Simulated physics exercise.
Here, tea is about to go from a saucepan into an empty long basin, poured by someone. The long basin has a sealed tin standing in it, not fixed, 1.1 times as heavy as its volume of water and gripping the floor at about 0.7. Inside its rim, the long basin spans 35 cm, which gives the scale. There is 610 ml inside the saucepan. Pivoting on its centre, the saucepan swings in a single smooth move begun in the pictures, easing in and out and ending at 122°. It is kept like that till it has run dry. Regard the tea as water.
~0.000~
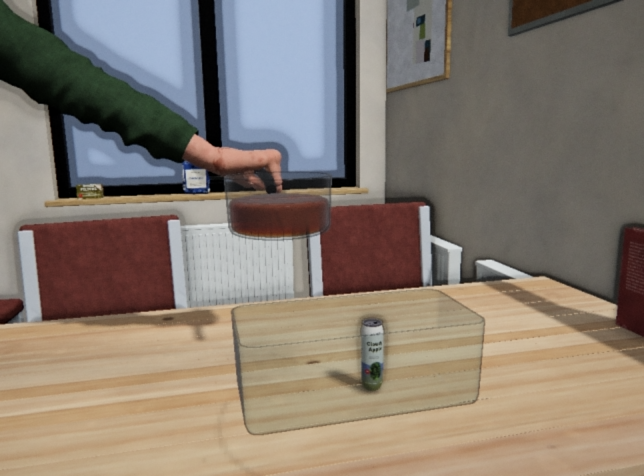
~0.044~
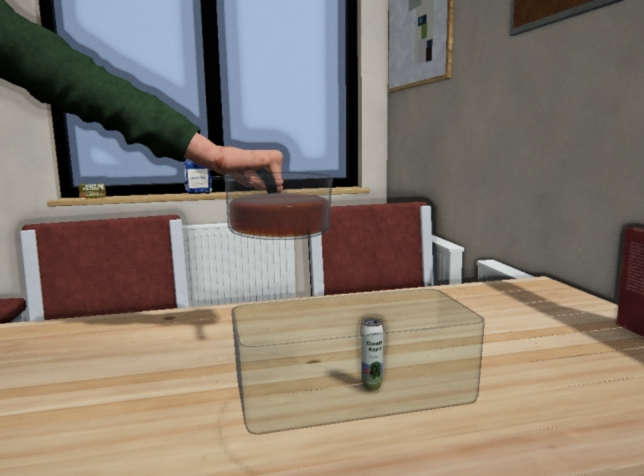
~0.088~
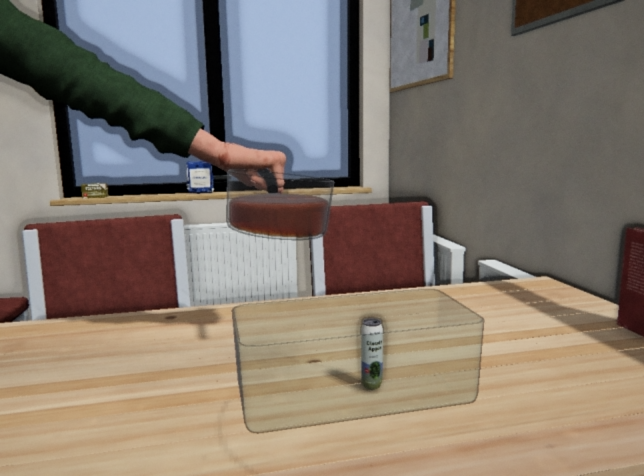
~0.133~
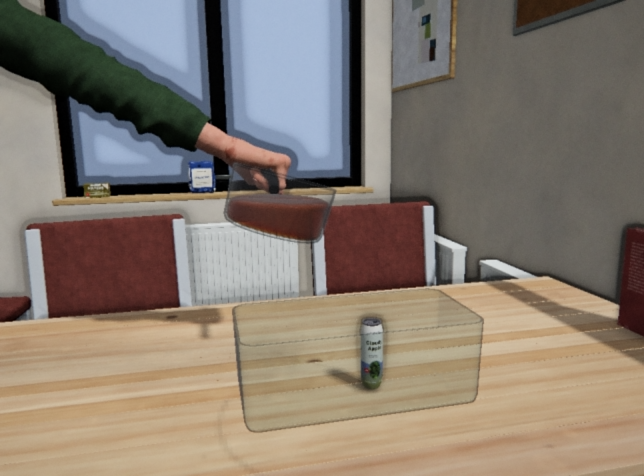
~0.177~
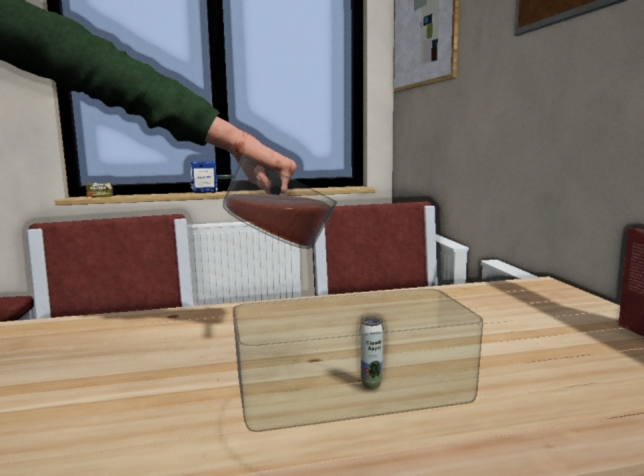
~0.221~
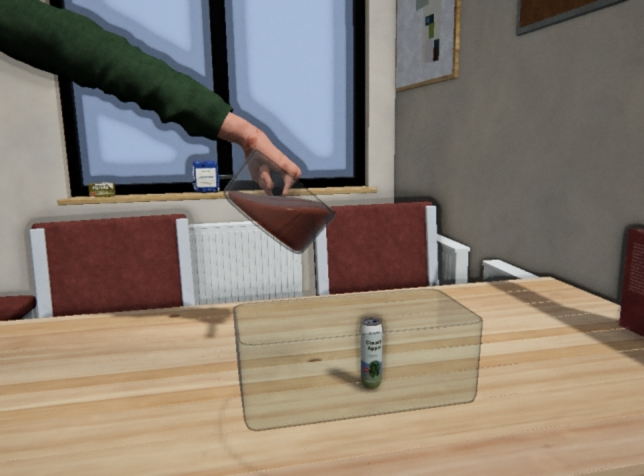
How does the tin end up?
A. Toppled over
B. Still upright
Toppled over.
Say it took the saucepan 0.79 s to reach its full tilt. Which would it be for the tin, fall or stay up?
So the tin will hold steady.
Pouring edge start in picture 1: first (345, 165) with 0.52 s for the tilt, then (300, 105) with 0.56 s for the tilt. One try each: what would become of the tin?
Run one: It tumbles. Run two: It tumbles.
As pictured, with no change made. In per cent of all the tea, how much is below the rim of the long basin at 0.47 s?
30 %, more or less.
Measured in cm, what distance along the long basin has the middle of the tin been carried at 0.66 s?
About 3 cm.
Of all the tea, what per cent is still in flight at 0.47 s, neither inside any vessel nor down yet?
Some 56 % is the figure.
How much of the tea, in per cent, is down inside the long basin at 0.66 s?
Near 92 in a hundred.
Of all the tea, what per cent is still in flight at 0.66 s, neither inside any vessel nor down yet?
Roughly 6 per cent.
After 0.47 s the tilt is 115° and 15 per cent is still to pour; the tin stands where it began.
After 0.66 s the tilt is 122° and 1 per cent is still to pour; the tin leans 5°.
After 0.85 s the tilt is 122° and 0 per cent is still to pour; the tin leans 50°.
After 1.06 s the tilt is 122° and 0 per cent is still to pour; the tin lies on its side.
In the end the tin lies on its side.
